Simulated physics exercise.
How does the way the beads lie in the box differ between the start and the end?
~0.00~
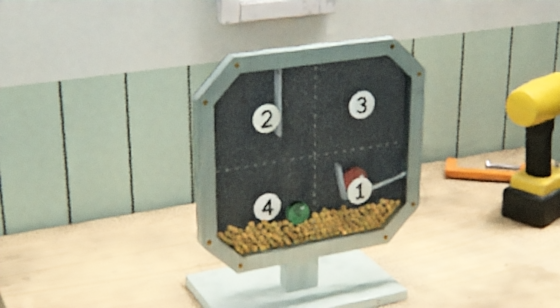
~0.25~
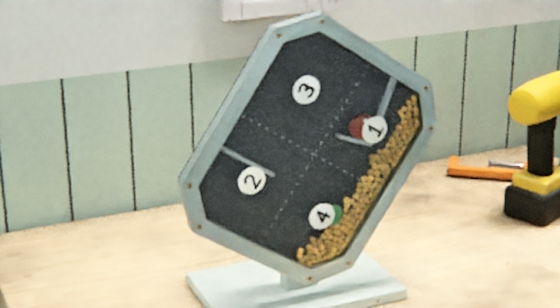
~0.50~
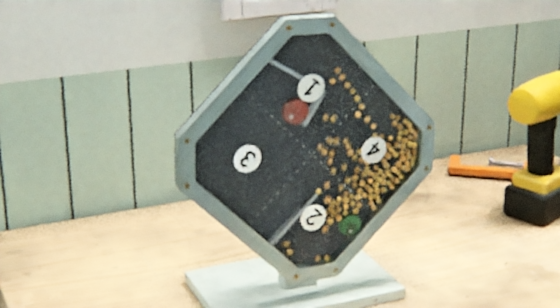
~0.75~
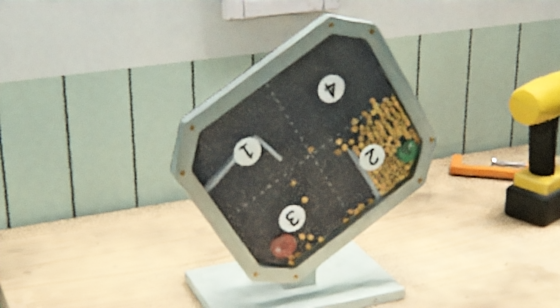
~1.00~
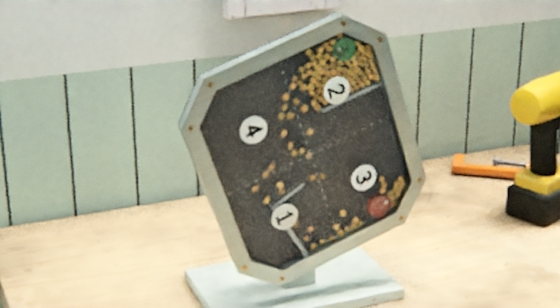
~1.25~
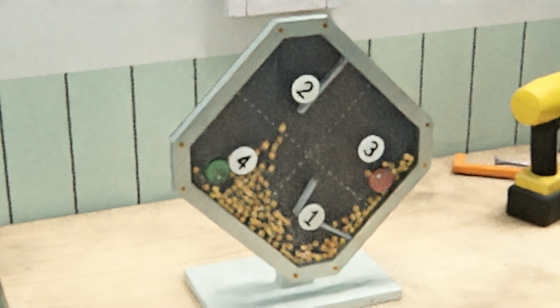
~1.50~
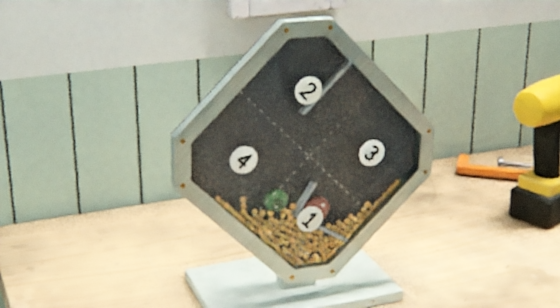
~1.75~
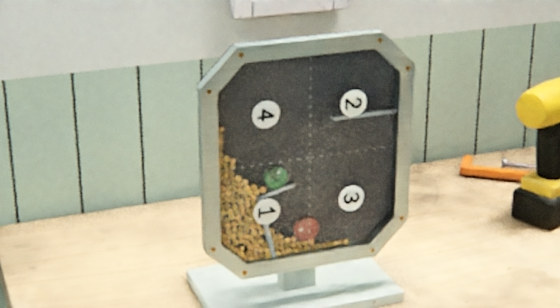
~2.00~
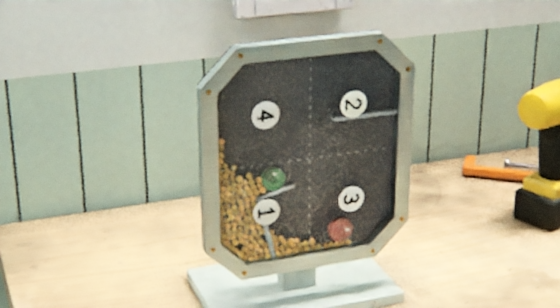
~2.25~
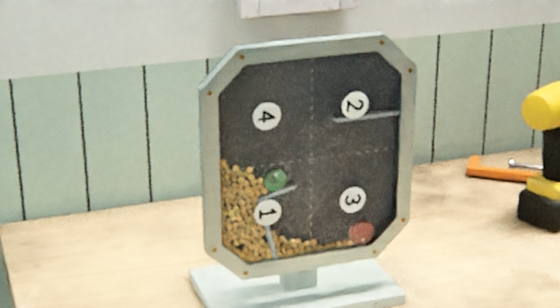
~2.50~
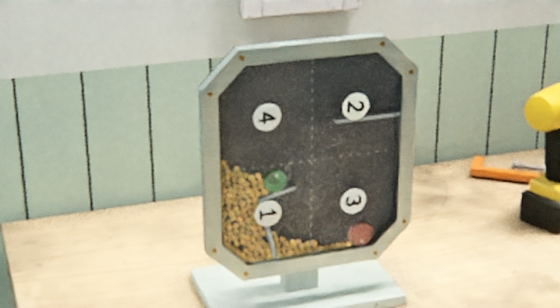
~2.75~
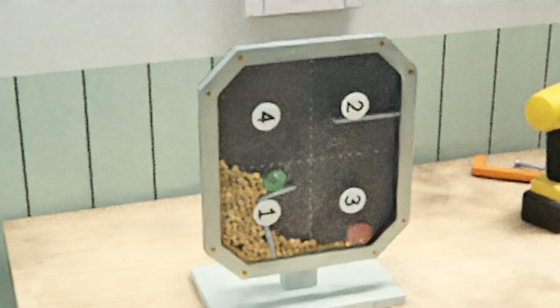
At the start the beads lay spread in a low layer along the bottom of the box. At the end most of them were heaped towards the lower left, reaching higher up that side.
